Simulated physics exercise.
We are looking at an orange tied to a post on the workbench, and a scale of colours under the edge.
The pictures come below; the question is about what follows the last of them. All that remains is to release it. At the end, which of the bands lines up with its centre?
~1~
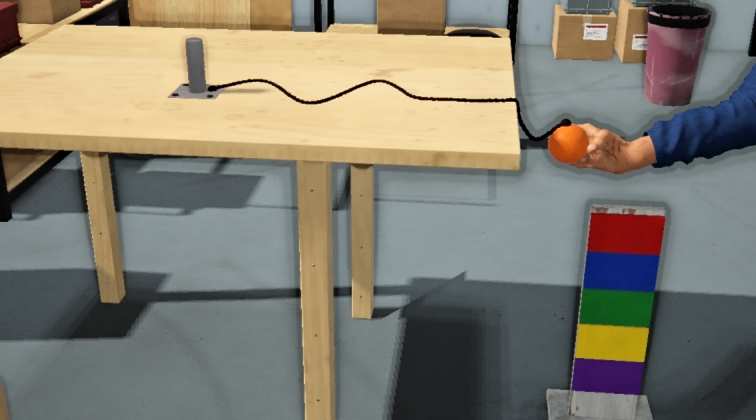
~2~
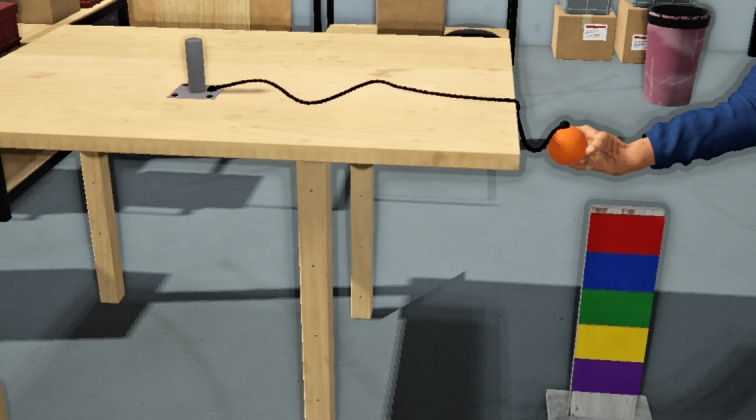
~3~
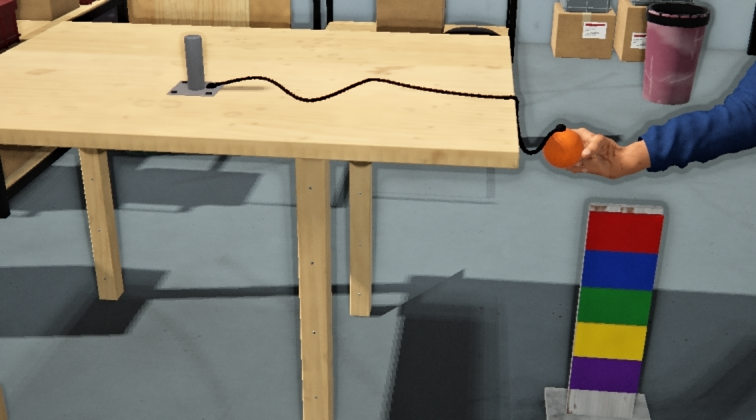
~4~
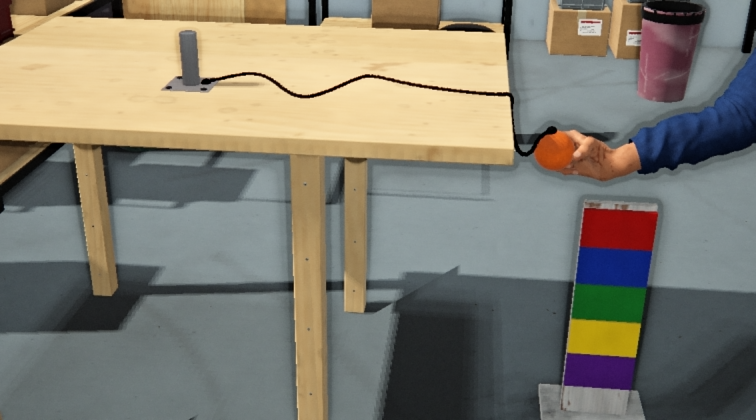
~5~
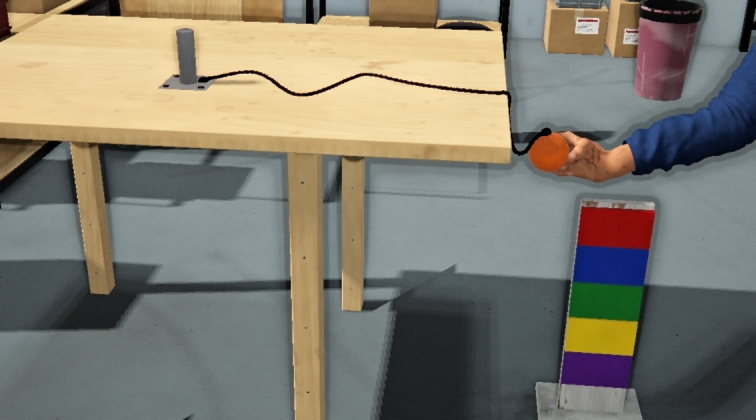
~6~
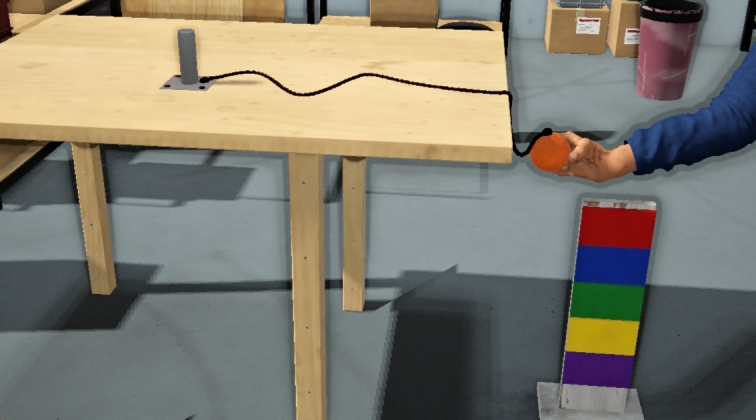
The band that lines up is green.
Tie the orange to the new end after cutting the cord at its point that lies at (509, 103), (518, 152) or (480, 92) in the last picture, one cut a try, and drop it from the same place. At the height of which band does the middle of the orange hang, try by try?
One after the other, red; blue; none, it hangs higher.
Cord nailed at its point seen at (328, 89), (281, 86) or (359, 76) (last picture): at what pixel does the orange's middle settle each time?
Expect roughly (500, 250) for the first, (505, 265) for the second and (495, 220) for the third.
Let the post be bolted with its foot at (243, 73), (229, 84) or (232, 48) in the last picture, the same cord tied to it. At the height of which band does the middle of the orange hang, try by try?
Result 1: Yellow. Result 2: Yellow. Result 3: Green.
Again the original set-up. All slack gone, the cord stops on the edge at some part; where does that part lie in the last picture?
That spot is around (409, 83).
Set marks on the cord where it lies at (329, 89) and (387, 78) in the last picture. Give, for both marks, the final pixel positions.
They end up at (395, 90) and (484, 93).
Early on, orange near (464, 291); level with green.
Midway, orange near (513, 303); level with green.
Finally, orange near (495, 303); level with green. The cord holds its middle at green.
